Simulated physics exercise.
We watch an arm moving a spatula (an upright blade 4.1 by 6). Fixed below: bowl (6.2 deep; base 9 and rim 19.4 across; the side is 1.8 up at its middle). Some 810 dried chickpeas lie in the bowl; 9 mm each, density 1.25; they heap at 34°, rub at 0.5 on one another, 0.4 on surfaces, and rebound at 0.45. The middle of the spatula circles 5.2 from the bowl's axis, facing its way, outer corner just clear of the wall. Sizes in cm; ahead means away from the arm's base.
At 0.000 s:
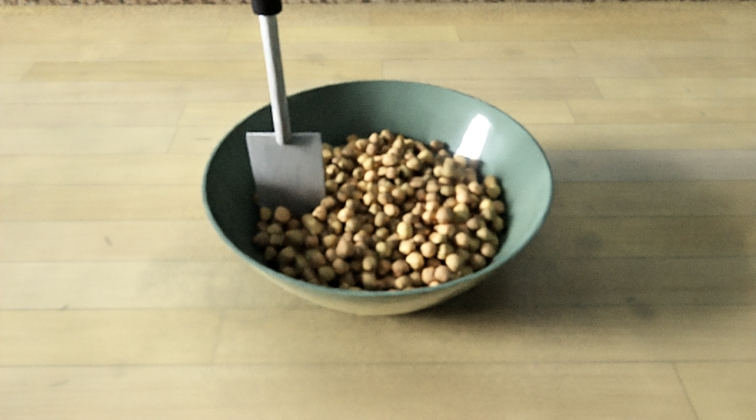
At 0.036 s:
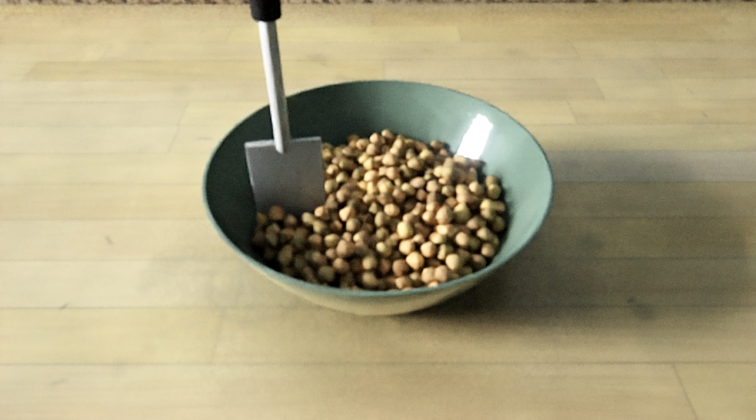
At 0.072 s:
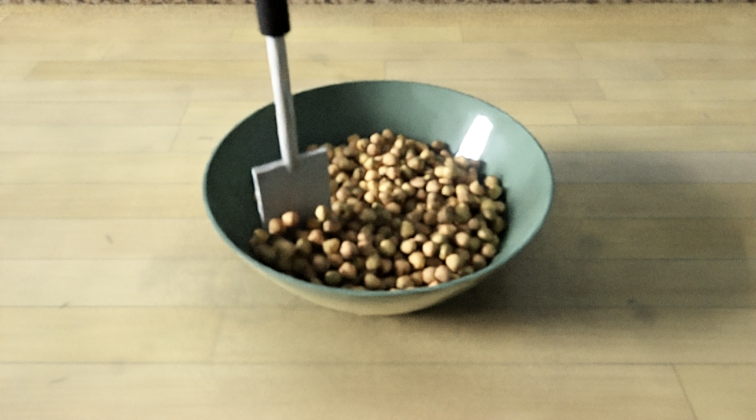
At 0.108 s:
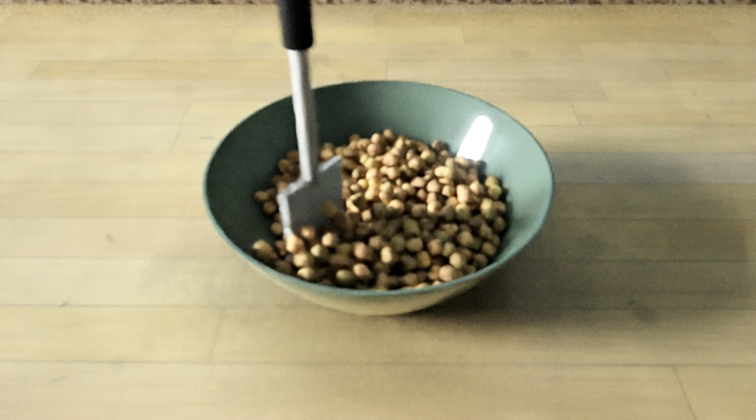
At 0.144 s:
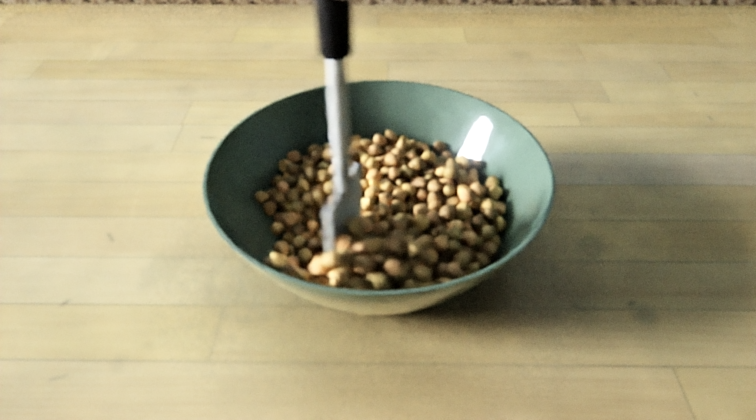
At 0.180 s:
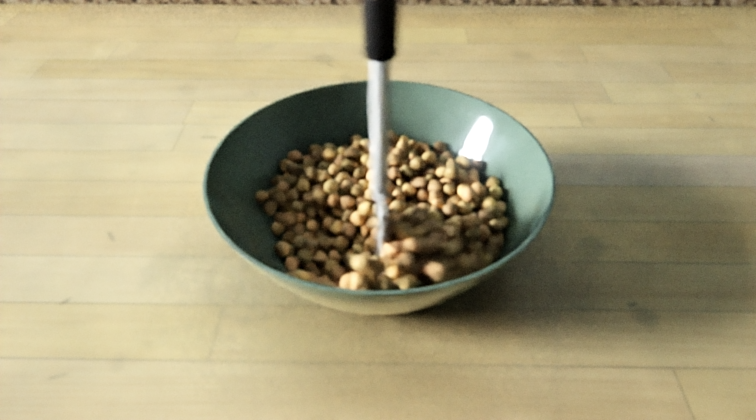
A green bowl heaped with tan and brown dried chickpeas sits on a pale wooden surface, seen from above at an angle by a still camera. A grey metal spatula with a black handle stands upright in the chickpeas at the bowl's left side. It sweeps round the near side toward the middle, its blade turning edge-on as it pushes chickpeas along and ruffles them.
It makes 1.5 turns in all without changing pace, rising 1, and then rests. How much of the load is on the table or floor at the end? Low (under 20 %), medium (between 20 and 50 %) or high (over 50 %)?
A low share, under 20 %, ends on the table or floor.
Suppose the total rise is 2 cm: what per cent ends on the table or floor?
About 10 per cent.
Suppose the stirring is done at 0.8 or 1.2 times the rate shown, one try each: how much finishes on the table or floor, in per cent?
About 5 and 20 per cent.
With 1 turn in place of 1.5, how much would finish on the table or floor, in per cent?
It would be near 10 per cent.
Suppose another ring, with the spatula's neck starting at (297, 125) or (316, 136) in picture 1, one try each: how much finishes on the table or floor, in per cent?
Some 10 and 5 per cent.
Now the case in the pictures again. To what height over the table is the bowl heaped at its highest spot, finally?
About 6.0 cm.
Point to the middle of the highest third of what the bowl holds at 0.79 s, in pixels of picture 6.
At about (386, 241).
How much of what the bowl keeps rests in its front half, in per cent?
Some 50 per cent.
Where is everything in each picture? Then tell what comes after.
The first frame shows the spatula neck at (281, 111), 0° round; upper third of the load around (385, 200), from x 260 to 495, top at y 135; 812 in the bowl.
The second frame shows the spatula neck at (280, 118), 9° round; upper third of the load around (385, 202), from x 260 to 495, top at y 135.
The third frame shows the spatula neck at (288, 135), 30° round; upper third of the load around (383, 208), from x 255 to 495, top at y 135.
The fourth frame shows the spatula neck at (309, 151), 51° round; upper third of the load around (382, 214), from x 260 to 500, top at y 135.
The fifth frame shows the spatula neck at (342, 161), 71° round; upper third of the load around (392, 217), from x 260 to 500, top at y 135.
The sixth frame shows the spatula neck at (381, 164), 92° round; upper third of the load around (410, 219), from x 260 to 500, top at y 135; 812 in the bowl.
After 0.48 s, 267° round, highest piece 9 above the table; 750 in the bowl, 41 on the table or floor, 21 in flight or on the tool.
After 0.79 s, 81° round, highest piece 8 above the table; 729 in the bowl, 82 on the table or floor, 1 in flight or on the tool.
After 1.14 s, 180° round, highest piece 7 above the table; 717 in the bowl, 95 on the table or floor.
After 1.84 s, 180° round, highest piece 7 above the table; 717 in the bowl, 95 on the table or floor.
In the end, 717 in the bowl, 95 on the table or floor. That is 12 % on the table or floor.
